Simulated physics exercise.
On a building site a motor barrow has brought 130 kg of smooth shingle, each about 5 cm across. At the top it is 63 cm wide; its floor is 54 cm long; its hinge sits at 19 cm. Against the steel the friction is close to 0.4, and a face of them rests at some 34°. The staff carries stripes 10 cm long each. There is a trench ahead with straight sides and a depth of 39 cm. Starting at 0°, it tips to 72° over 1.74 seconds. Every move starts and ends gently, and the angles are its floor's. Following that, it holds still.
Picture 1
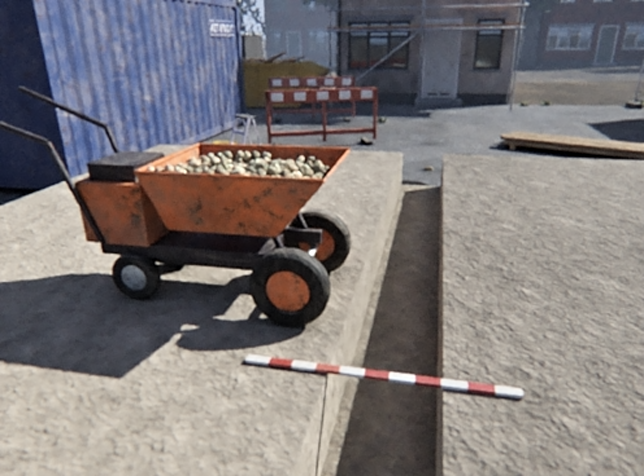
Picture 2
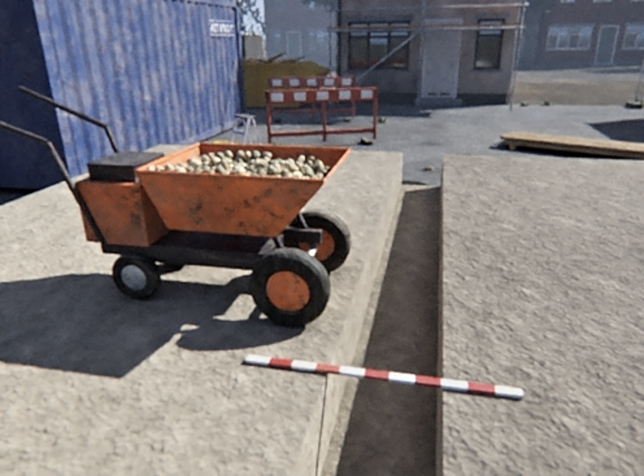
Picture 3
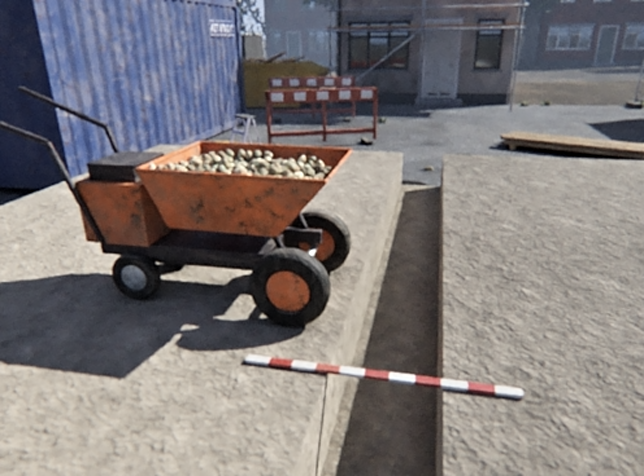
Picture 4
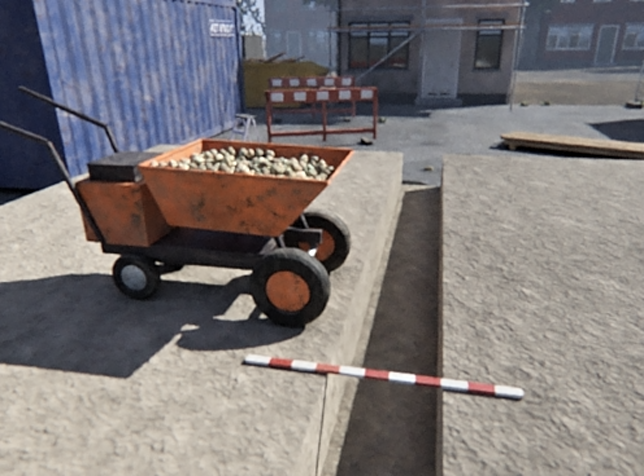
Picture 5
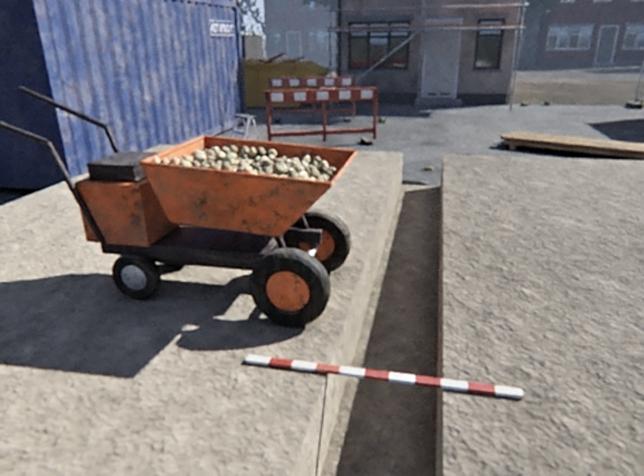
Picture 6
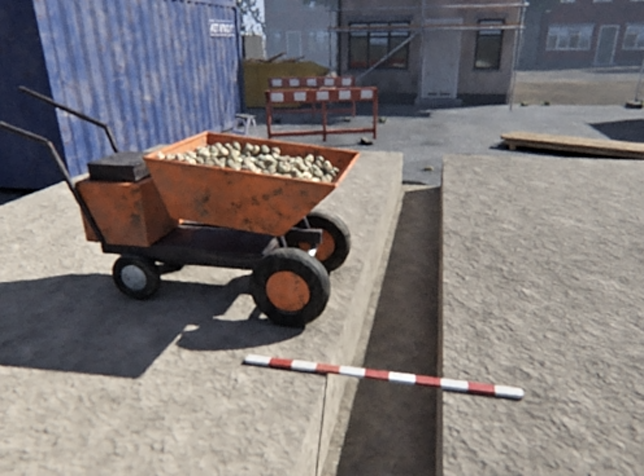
An orange motor barrow loaded with smooth stones stood on a concrete slab beside a narrow trench, and its skip slowly tilted up slightly at the back while the wheels stayed still.
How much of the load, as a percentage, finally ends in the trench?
I would put it at about 41 per cent.
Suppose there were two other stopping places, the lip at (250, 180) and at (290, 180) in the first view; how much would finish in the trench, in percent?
The first start gives about 100 per cent, the second about 80.
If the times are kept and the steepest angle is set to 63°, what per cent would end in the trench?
It would be near 50 per cent.
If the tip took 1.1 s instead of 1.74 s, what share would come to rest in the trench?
Roughly 35 per cent.
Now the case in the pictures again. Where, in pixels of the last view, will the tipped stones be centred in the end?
Their centre sits close to (467, 308).
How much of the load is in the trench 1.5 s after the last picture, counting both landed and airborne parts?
About 20%.
Then, 1.0 s after the last picture the floor is at 61°, 98 % in the skip, 2 % in the trench; the foremost stones are at (432, 276).
Then, 1.5 s after the last picture the floor is at 72°, 28 % in the skip, 20 % in the trench, 52 % past the trench; the foremost stones are at (606, 334).
Then, 1.9 s after the last picture the floor is at 72°, 6 % in the skip, 31 % in the trench, 62 % past the trench; the foremost stones are past the picture's edge.
Then, 3.8 s after the last picture the floor is at 72°, 0 % in the skip, 41 % in the trench, 59 % past the trench; the foremost stones are past the picture's edge.
